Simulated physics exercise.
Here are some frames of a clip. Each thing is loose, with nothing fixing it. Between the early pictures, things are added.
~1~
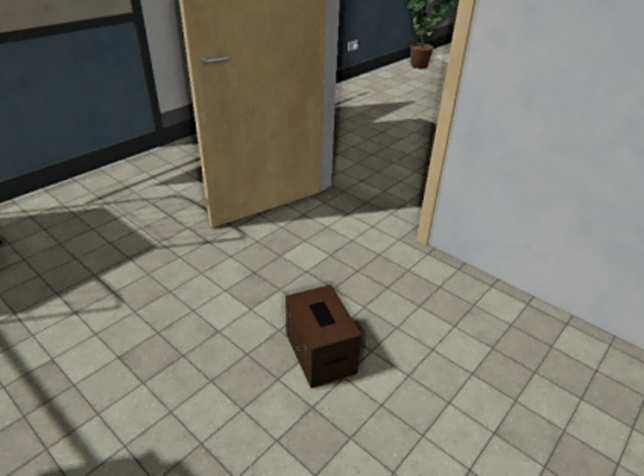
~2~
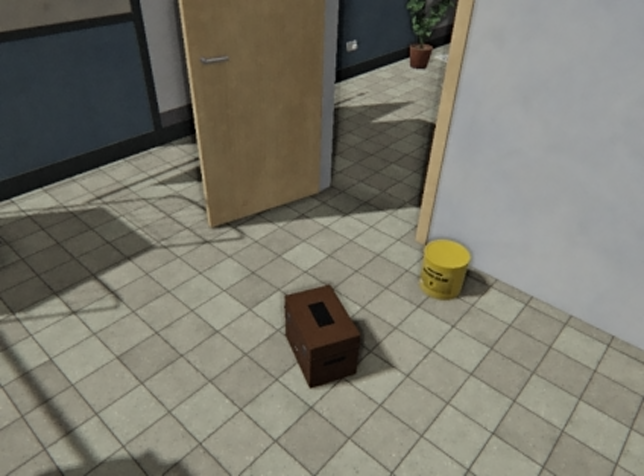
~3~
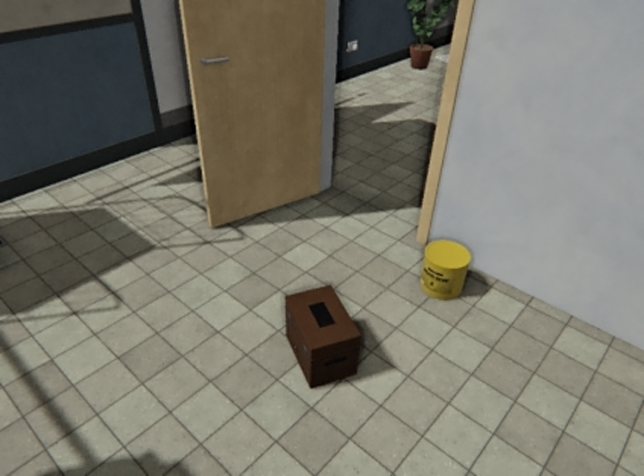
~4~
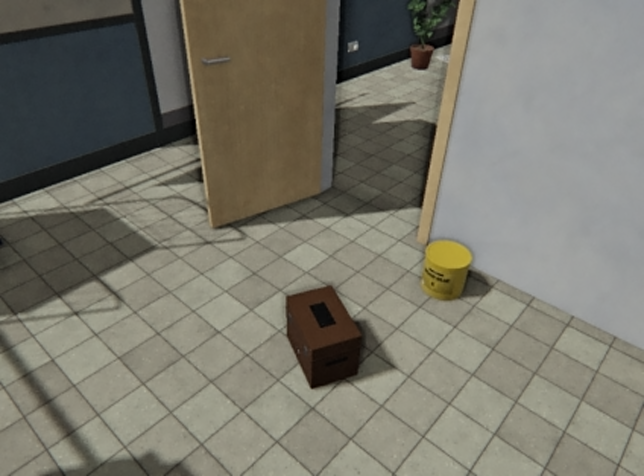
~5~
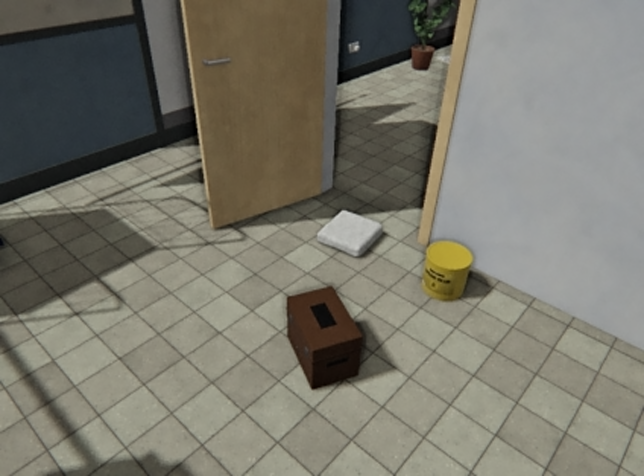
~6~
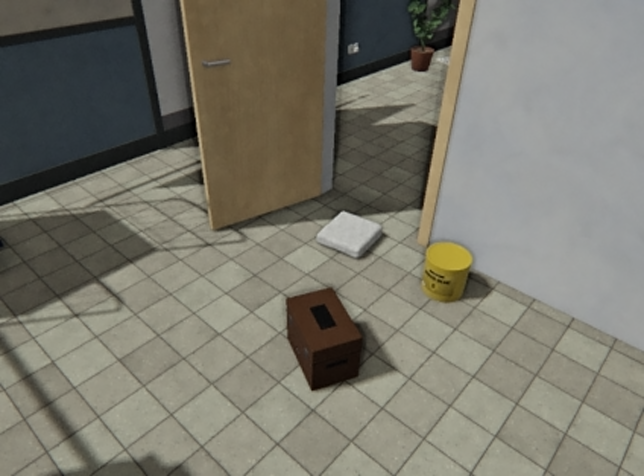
The video shows a brown box with dark slots on a tiled floor near a wide-open, still door. A yellow pail appears to its right, then a flat white cushion appears near the doorway, while everything else stays still.
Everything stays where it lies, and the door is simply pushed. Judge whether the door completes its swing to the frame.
It does complete it.
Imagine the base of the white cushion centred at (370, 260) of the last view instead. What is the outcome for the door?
After that, the door stays partly open.
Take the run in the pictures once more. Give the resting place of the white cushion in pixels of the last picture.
Close to (414, 207) in the last picture.
Then, 0.90 s after the last picture, door 60° open.
Then, 1.30 s after the last picture, door 30° open; white cushion slid about its own width near (385, 230).
Then, 1.60 s after the last picture, door 8° open; white cushion slid about its own width near (403, 219).
At rest, door 0° open; moved from the start, white cushion; the other 2 in place. Seen from the same camera at the end, white cushion near (414, 207).
